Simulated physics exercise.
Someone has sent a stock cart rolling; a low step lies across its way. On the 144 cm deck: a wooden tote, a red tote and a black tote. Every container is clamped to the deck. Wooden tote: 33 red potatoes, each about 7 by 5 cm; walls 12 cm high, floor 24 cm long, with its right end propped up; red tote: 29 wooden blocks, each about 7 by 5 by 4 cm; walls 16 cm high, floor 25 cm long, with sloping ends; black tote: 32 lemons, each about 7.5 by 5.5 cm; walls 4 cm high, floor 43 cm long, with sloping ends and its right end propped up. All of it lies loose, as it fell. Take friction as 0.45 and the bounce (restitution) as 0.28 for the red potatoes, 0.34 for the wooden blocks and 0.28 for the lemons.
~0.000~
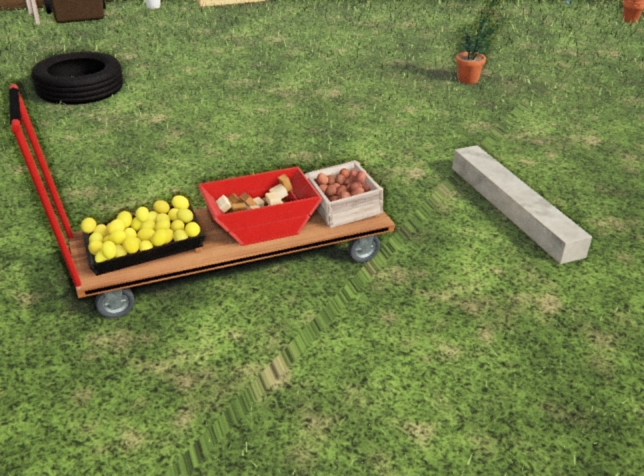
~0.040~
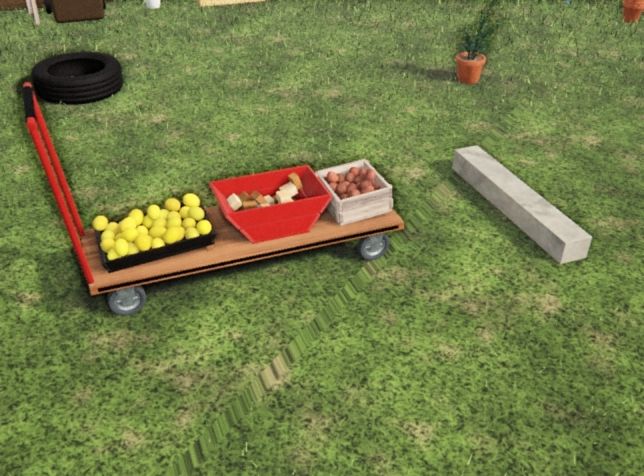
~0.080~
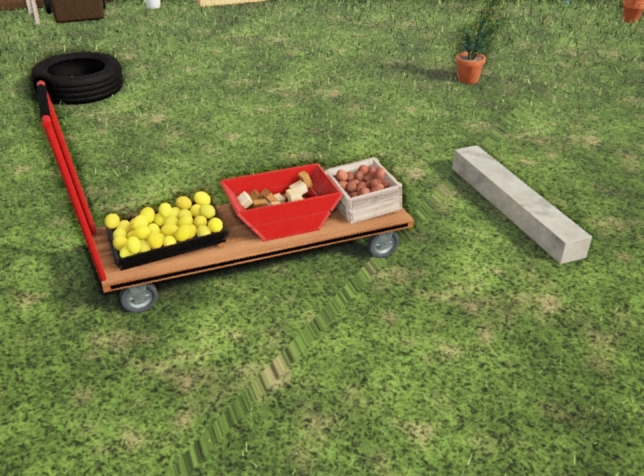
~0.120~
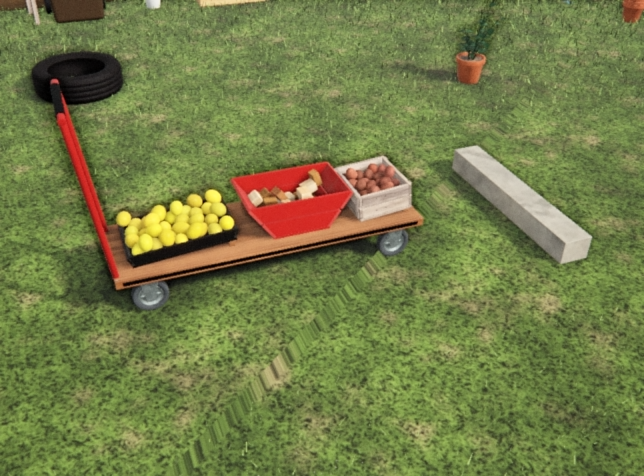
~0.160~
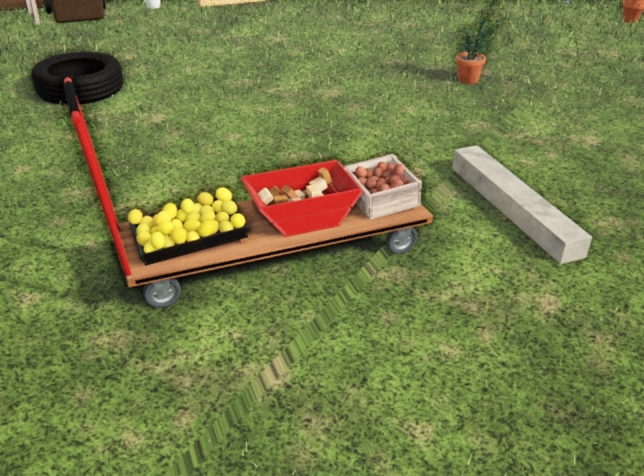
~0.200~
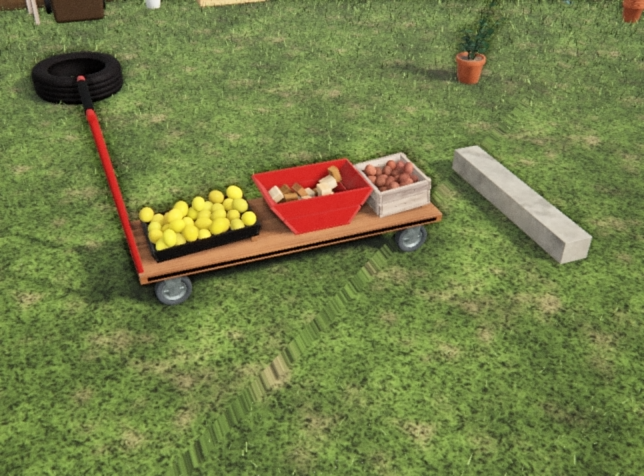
In the video, a flat cart with a red handle carries a black tote of yellow balls, a red tote of wooden blocks and a wooden tote of red potatoes, rolling slowly rightward across grass toward a low pale step.
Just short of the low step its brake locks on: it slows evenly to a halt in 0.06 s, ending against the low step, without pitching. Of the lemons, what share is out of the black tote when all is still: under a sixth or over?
Under a sixth of the lemons leave the black tote.
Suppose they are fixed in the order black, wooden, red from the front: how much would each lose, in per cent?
In that case wooden tote 0, red tote 0, black tote 10 per cent.
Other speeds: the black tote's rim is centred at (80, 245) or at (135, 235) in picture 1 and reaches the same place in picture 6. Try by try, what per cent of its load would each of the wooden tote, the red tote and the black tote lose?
Wooden tote 0 then 0, red tote 0 then 0, black tote 30 then 20 per cent.
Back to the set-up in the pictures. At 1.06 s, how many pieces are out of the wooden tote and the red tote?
Out by then, roughly: Wooden tote 0, red tote 0.
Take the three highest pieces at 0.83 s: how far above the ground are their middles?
About 38 cm.
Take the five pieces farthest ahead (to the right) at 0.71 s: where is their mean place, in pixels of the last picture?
At about (502, 158).
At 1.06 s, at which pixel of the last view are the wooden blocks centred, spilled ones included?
At about (418, 183).
After 0.61 s, the brake bites.
After 0.71 s, the wooden tote has all 33, the red tote has all 29 and the black tote has all 32.
After 0.83 s, the wooden tote has all 33, the red tote has all 29 and the black tote has all 32.
After 1.06 s, the wooden tote has all 33, the red tote has all 29 and the black tote is down by 2 of 32.
When it is over (at 1.56 s), the wooden tote has all 33, the red tote has all 29 and the black tote is down by 2 of 32. Asked share, 2 of 32, 6 per cent.
